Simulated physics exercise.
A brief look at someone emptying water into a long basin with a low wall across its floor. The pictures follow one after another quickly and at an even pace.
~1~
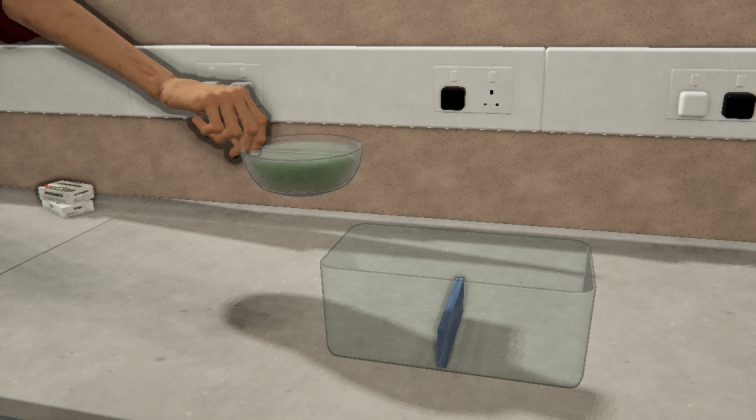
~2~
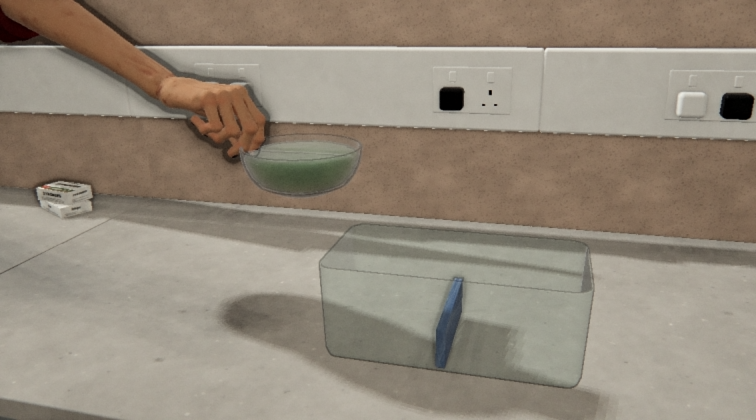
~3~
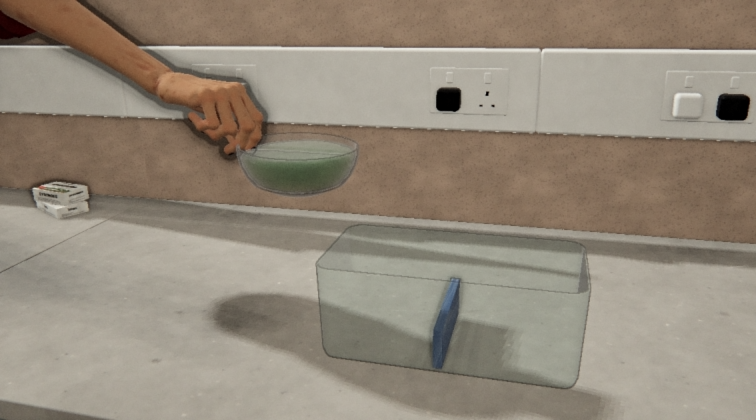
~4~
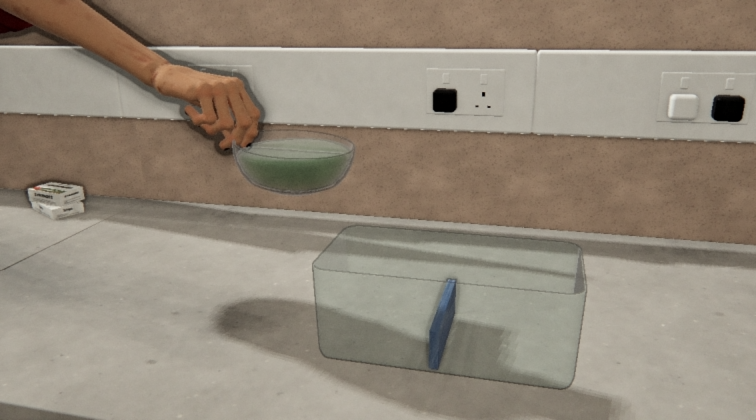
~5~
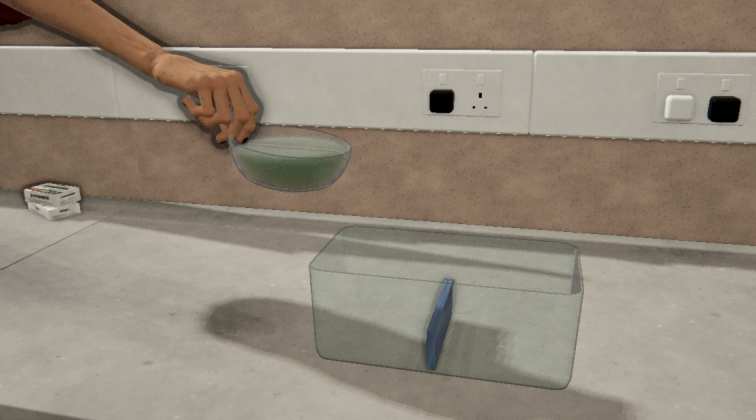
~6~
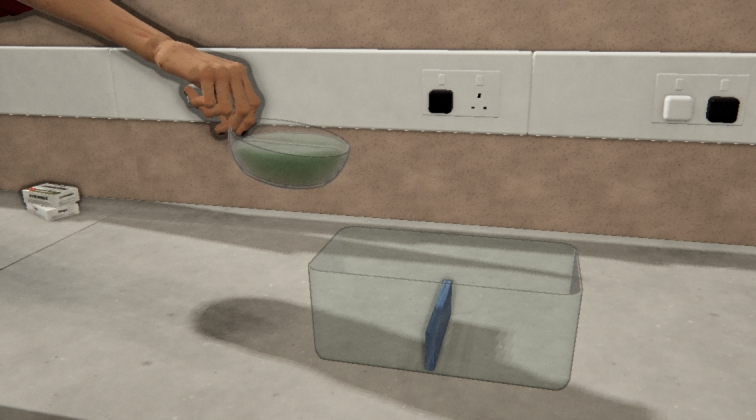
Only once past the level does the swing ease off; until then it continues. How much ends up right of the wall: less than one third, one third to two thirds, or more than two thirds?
The quantity right of the wall will come in at one third to two thirds.
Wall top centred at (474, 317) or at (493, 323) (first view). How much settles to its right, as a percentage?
Roughly 15 % and then 15 %.
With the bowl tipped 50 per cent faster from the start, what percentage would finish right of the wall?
Roughly 60 in a hundred.
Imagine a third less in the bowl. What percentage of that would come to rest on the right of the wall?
20 %.
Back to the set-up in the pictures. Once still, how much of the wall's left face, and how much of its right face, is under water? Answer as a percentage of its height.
Left 30 per cent, right 20.
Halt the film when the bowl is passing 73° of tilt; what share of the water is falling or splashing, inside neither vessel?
Estimate: Some 50 per cent.
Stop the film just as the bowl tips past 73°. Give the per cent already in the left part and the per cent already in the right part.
The left part holds close to 20 per cent, the right part close to 0.
A moment on, the bowl is tipped part way and 29 per cent is still to pour, 19 is left of the wall and 0 right of it.
Next, the bowl is tipped right over and 0 per cent is still to pour, 48 is left of the wall and 46 right of it.
Then the bowl is tipped right over and 0 per cent is still to pour, 53 is left of the wall and 45 right of it.
Later the bowl is tipped right over and 0 per cent is still to pour, 53 is left of the wall and 45 right of it.
In the end 53 per cent lies left of the wall, 45 right of it and 2 outside.
